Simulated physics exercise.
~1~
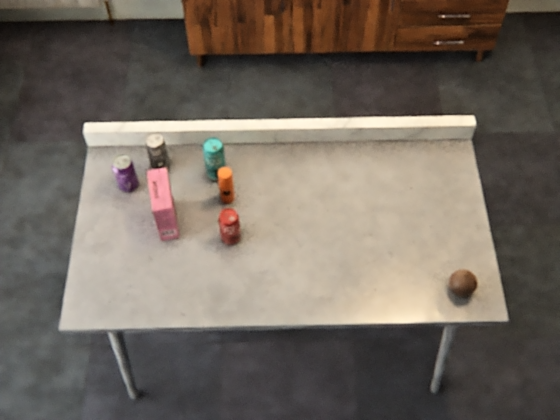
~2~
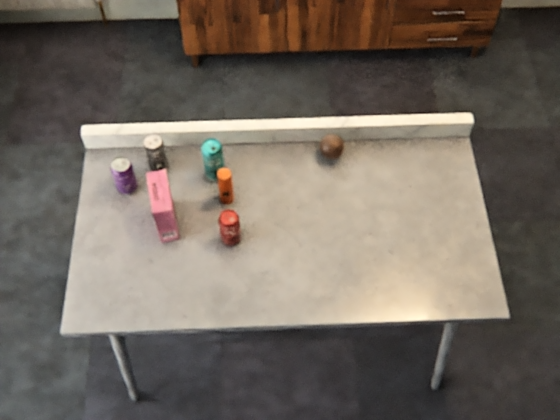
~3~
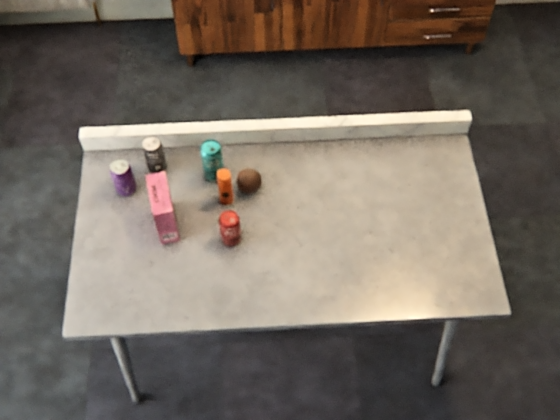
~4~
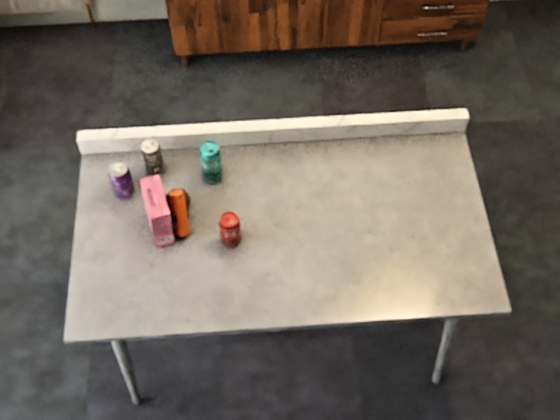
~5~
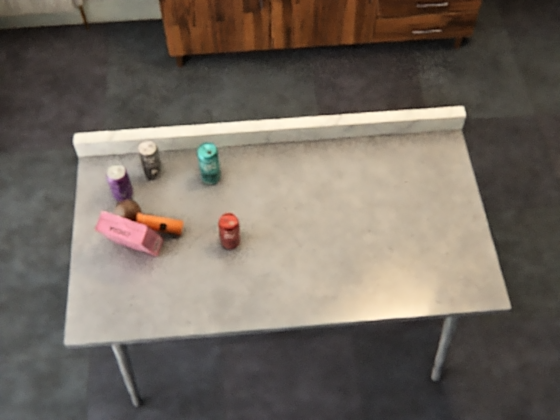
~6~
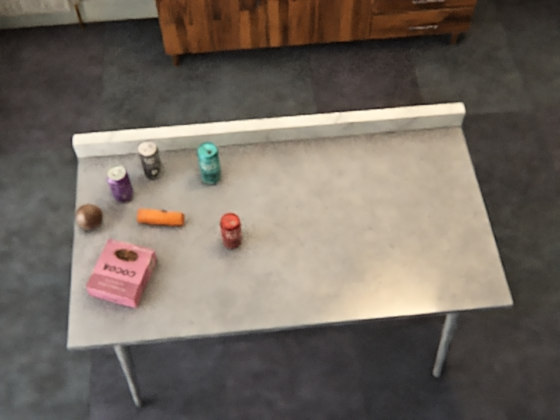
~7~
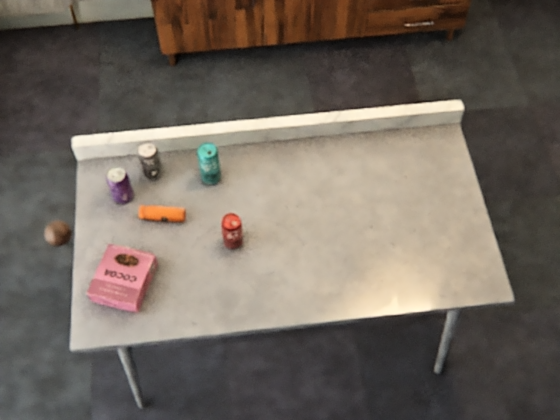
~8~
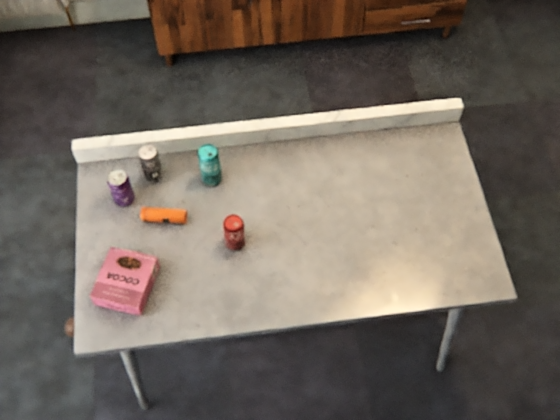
A brown ball bounces off the rail, topples the orange shaker and pink packet, and drops off the table's left side.
